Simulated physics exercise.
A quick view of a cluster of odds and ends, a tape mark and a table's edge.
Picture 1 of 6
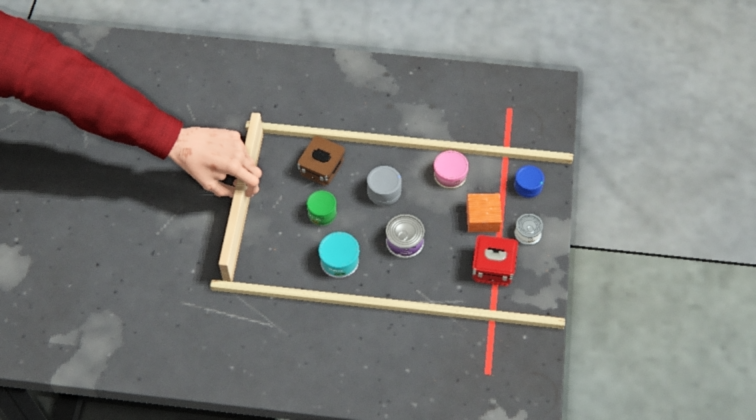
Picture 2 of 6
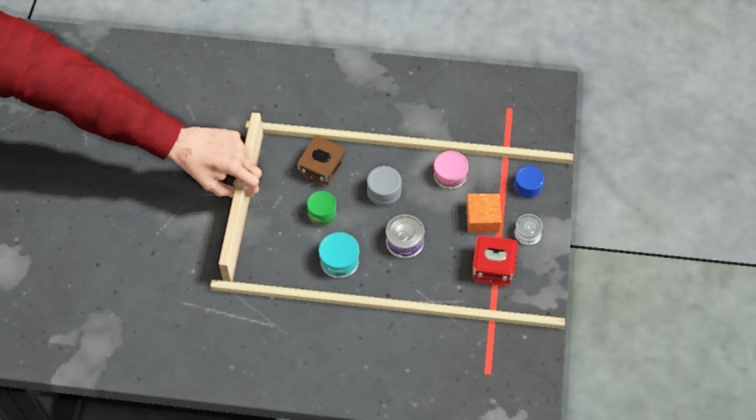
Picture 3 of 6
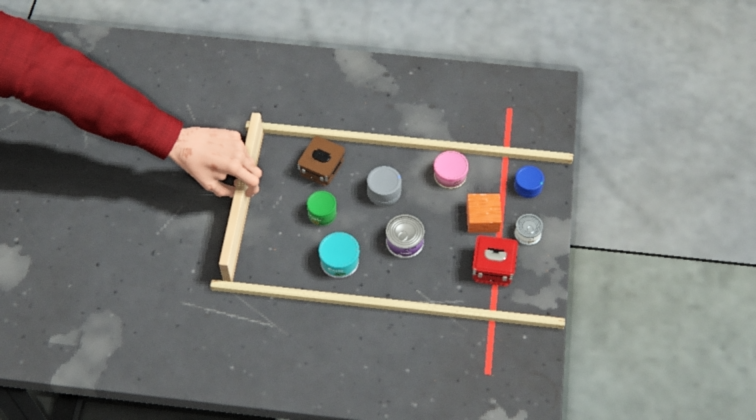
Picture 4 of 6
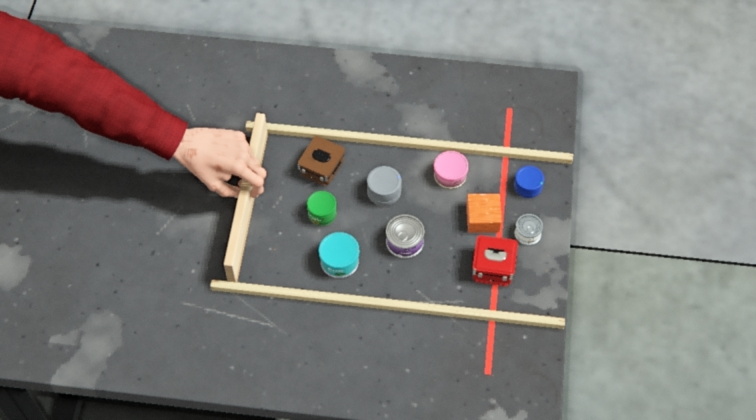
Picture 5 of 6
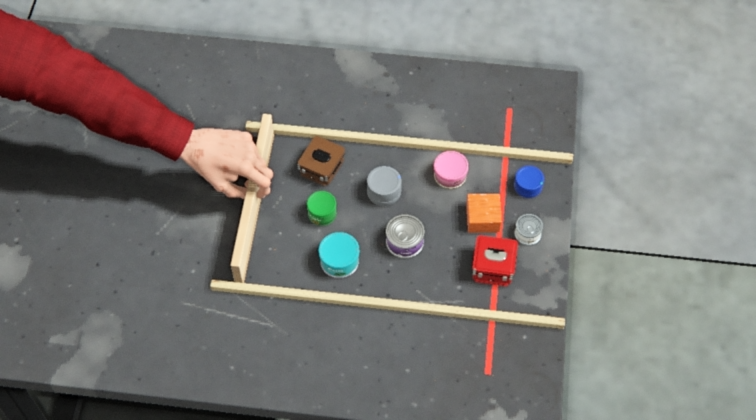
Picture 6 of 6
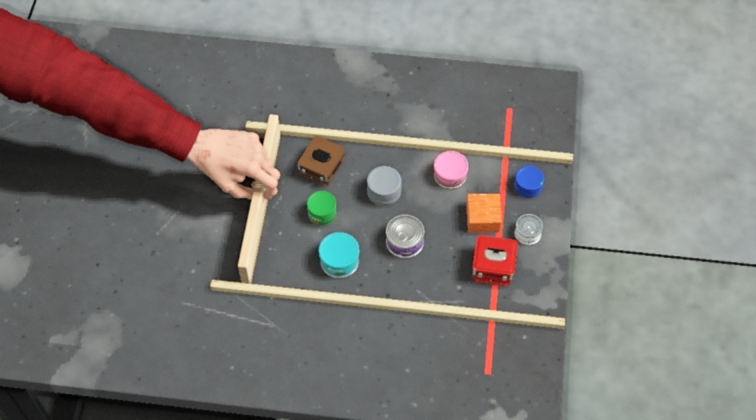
A hand in a red sleeve slides a wooden board slightly right toward scattered small containers.
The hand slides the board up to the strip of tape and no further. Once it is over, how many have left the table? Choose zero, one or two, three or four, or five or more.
One or two of them have left the table.
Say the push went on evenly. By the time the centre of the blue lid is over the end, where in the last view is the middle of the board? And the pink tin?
First one: Around (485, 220). Other one: Around (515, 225).
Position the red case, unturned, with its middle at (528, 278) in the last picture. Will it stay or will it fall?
From that start, the object then is safe.
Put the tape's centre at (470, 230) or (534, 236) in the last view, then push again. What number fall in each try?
So that's 0 for the first and 5 for the second.
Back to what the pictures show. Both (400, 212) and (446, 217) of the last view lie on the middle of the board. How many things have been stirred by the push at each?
At the first spot 6, then 10.
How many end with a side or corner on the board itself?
The count in contact is 3.
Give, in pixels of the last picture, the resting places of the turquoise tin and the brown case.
Roughly at (515, 284) and at (521, 174), in that order.
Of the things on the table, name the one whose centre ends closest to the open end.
The one you want is the white tin.
Soon after, none off yet; white tin at rest near (529, 230); blue lid at rest near (529, 182); red case at rest near (494, 261).
In the end, the number that fall off is one or two; gone, blue lid.
